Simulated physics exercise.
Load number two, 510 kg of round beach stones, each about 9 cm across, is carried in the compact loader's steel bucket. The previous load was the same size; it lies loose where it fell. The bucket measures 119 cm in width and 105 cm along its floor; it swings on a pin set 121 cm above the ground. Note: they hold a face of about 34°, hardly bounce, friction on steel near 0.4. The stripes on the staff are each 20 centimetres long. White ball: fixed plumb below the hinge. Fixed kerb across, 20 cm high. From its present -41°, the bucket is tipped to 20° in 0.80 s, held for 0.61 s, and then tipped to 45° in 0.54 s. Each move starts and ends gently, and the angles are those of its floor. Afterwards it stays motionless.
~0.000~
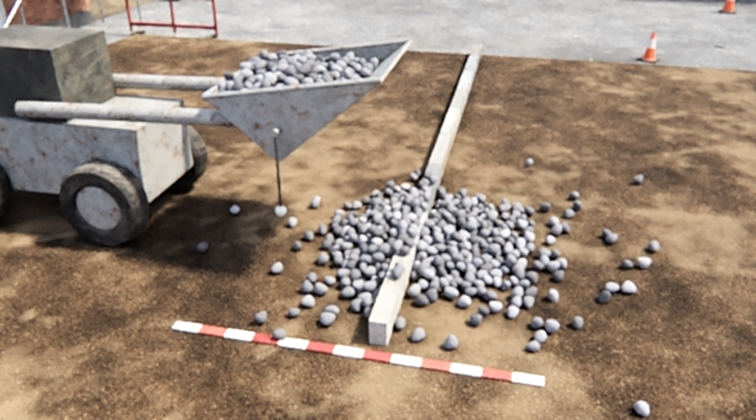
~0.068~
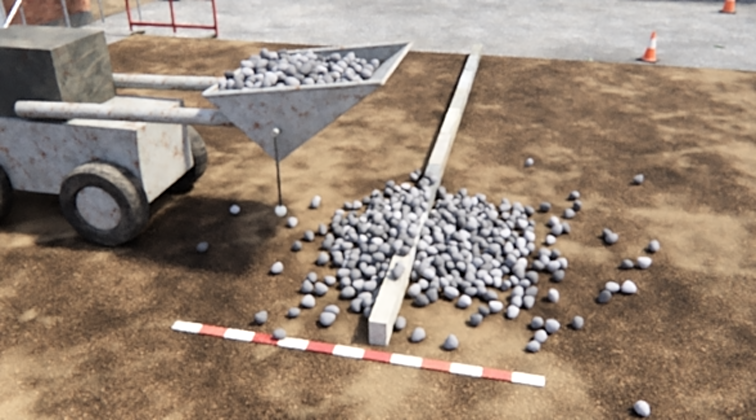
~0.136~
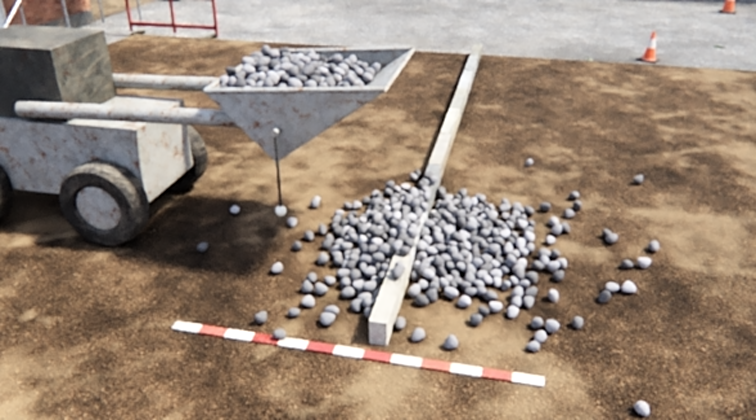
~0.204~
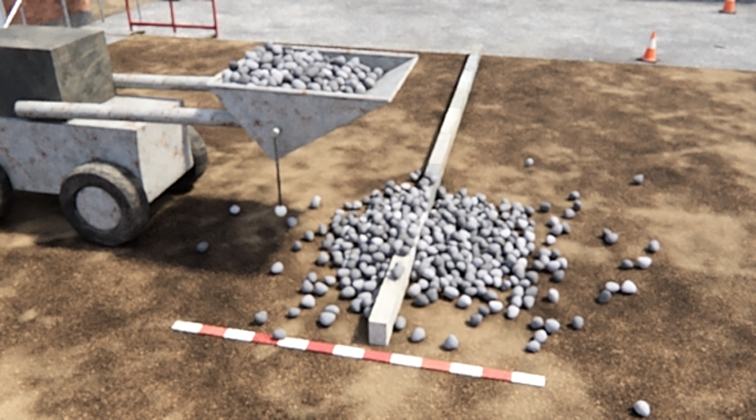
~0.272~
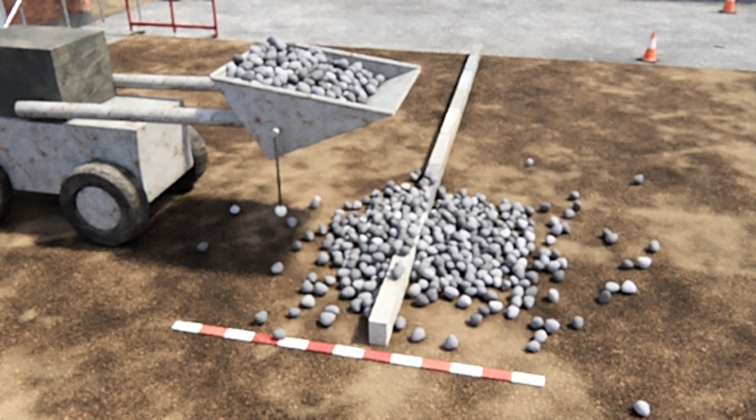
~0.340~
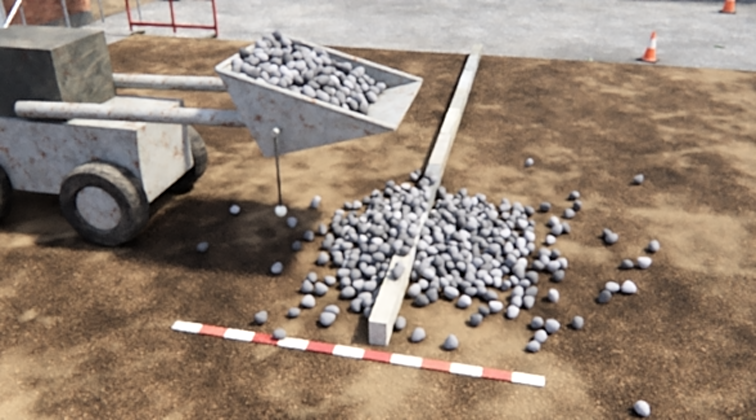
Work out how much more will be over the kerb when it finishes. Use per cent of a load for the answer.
Around 63 out of 100.
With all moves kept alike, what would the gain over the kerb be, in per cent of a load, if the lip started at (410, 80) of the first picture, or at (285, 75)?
First place: Roughly 80 %; second place: Roughly 0 %.
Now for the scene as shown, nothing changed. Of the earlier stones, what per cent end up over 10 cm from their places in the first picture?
Close to 20 per cent.
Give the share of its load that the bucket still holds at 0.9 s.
It keeps some 100 percent of its load.
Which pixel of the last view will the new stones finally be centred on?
I'd point to about (437, 233).
After 0.6 s the floor is at 11°; in per cent of one load, 100 in the bucket, 49 on this side of the kerb, 52 over the kerb; the foremost stones are at (631, 257).
After 0.9 s the floor is at 20°; in per cent of one load, 99 in the bucket, 50 on this side of the kerb, 52 over the kerb; the foremost stones are at (631, 257).
After 2.4 s the floor is at 45°; in per cent of one load, 0 in the bucket, 86 on this side of the kerb, 115 over the kerb; the foremost stones are at (631, 257).
After 5.2 s the floor is at 45°; in per cent of one load, 0 in the bucket, 86 on this side of the kerb, 115 over the kerb; the foremost stones are at (631, 257). Net gain over the kerb, 63.
